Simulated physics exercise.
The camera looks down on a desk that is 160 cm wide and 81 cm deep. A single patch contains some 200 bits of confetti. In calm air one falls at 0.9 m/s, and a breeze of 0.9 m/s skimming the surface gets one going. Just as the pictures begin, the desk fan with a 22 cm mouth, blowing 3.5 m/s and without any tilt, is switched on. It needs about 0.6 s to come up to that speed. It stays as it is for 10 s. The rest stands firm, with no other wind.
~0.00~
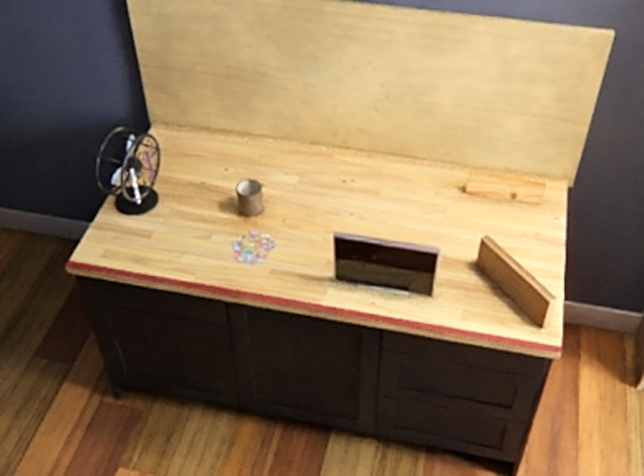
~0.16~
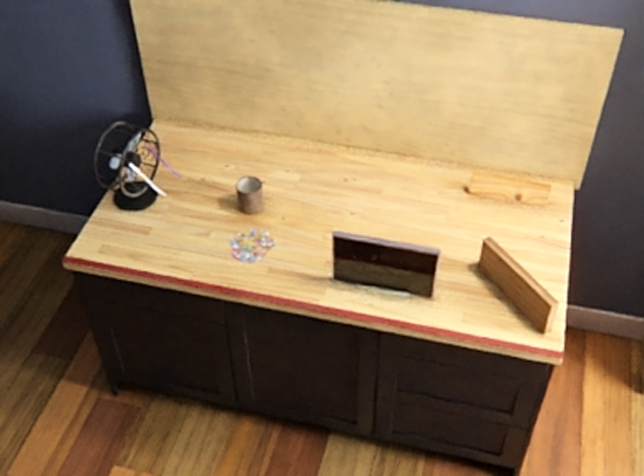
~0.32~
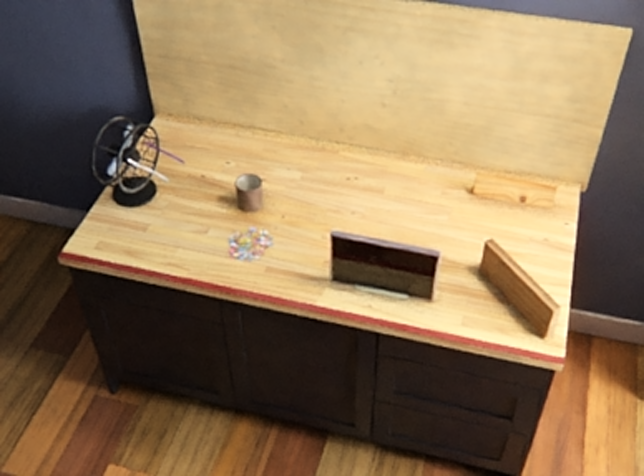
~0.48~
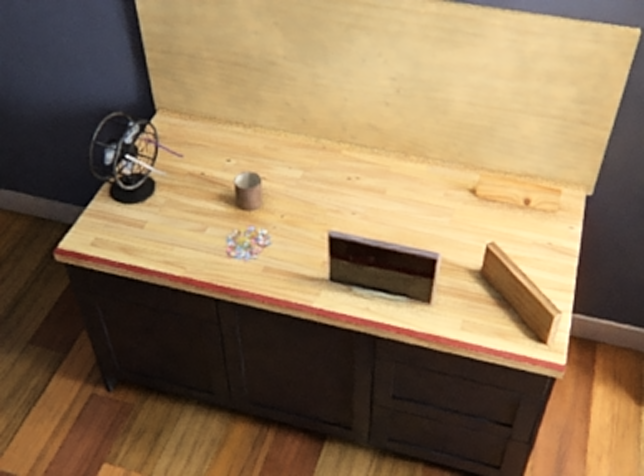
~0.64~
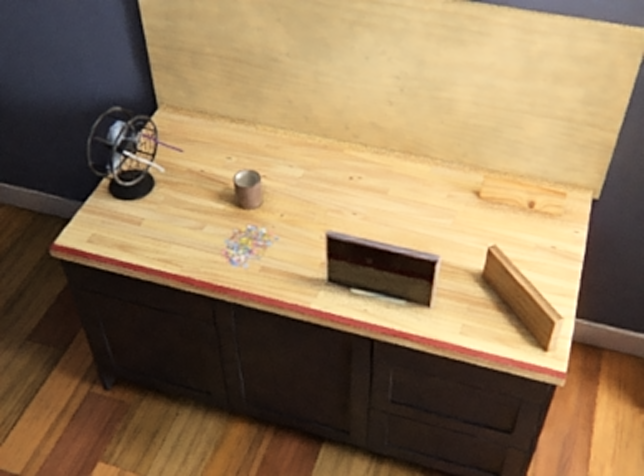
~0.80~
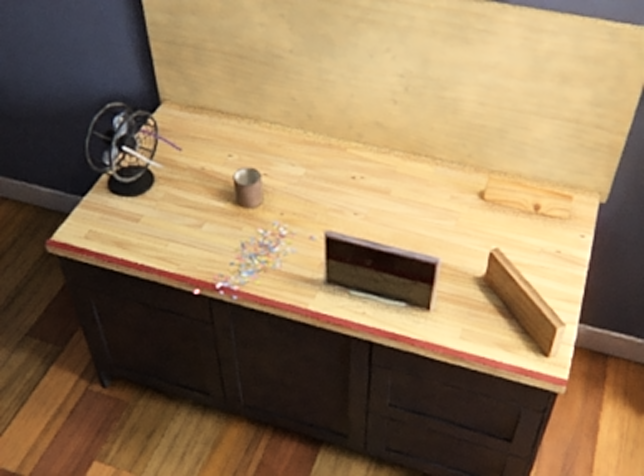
The video shows a desk with a small fan, a mug, a dark upright panel and a patch of confetti that lies still at first, then loosens and scatters across the wooden top, some reaching the red front edge.
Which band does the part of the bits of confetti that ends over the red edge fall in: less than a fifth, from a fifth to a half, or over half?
It ends up beyond one half.
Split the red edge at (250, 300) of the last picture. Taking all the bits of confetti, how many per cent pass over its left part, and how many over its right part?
I'd guess near 15 percent left and close to 60 percent right.
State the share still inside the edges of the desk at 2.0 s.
About 15 per cent remain.
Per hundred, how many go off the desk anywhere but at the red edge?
25 per cent.
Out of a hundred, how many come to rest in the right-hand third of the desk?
I'd put it at about 4 percent.
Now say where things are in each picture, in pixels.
The middle of the bits of confetti is near (252, 248), none has stirred yet and the mouth of the desk fan is at (129, 164), in the first frame.
The middle of the bits of confetti is near (250, 245), none has stirred yet and the red edge is centred on (297, 307), in the second frame.
The middle of the bits of confetti is near (249, 243), none has stirred yet, the top of a mug is at (249, 182) and the top of a laptop is at (385, 242), in the third frame.
The middle of the bits of confetti is near (246, 242) and none has stirred yet, in the fourth frame.
The middle of the bits of confetti is near (250, 243), the farthest in sight from the desk fan is at (277, 238) and about 35 % have left their places, in the fifth frame.
The middle of the bits of confetti is near (256, 255), the farthest in sight from the desk fan is at (313, 238) and about 90 % have left their places, in the sixth frame.
After 2.0 s, 67 % are over the red edge; 82 % have settled or left.
After 3.2 s, 68 % are over the red edge; 98 % have settled or left.
After 5.5 s, 70 % are over the red edge; 99 % have settled or left.
After 10.0 s, at the end, 70 % are over the red edge.
